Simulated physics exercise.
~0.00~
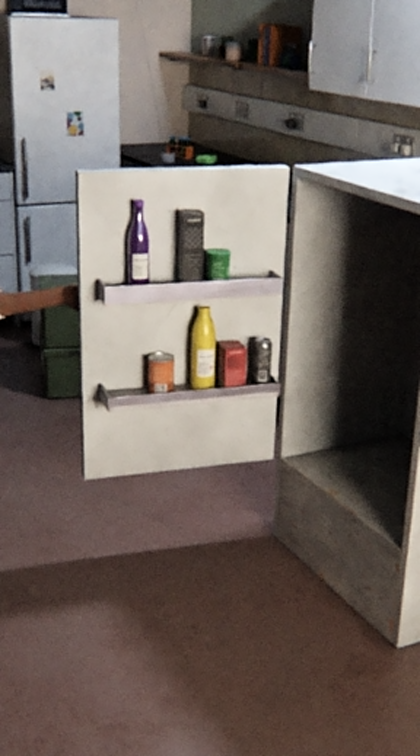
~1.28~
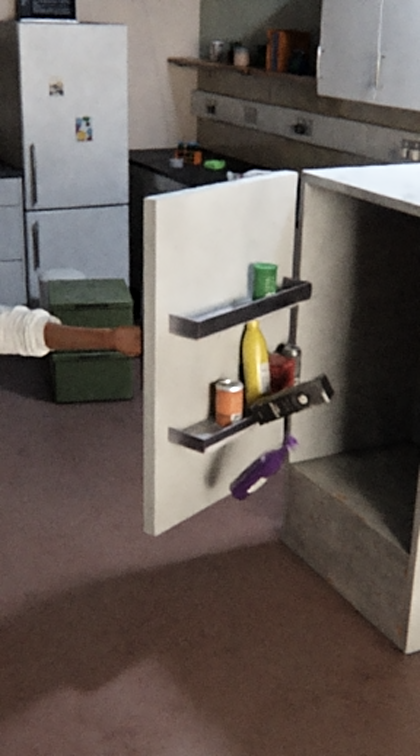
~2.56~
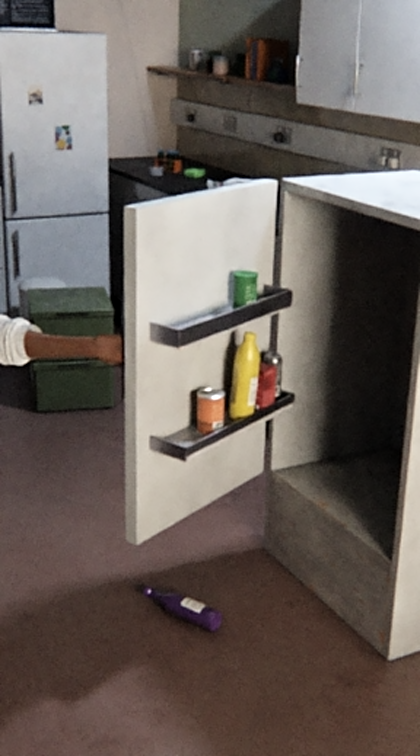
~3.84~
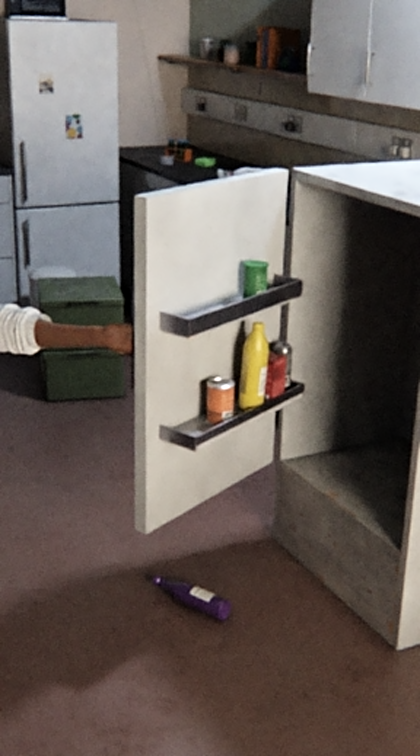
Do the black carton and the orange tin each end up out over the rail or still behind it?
The black carton comes out over the rail, while the orange tin stays behind the rail in the lower rack.
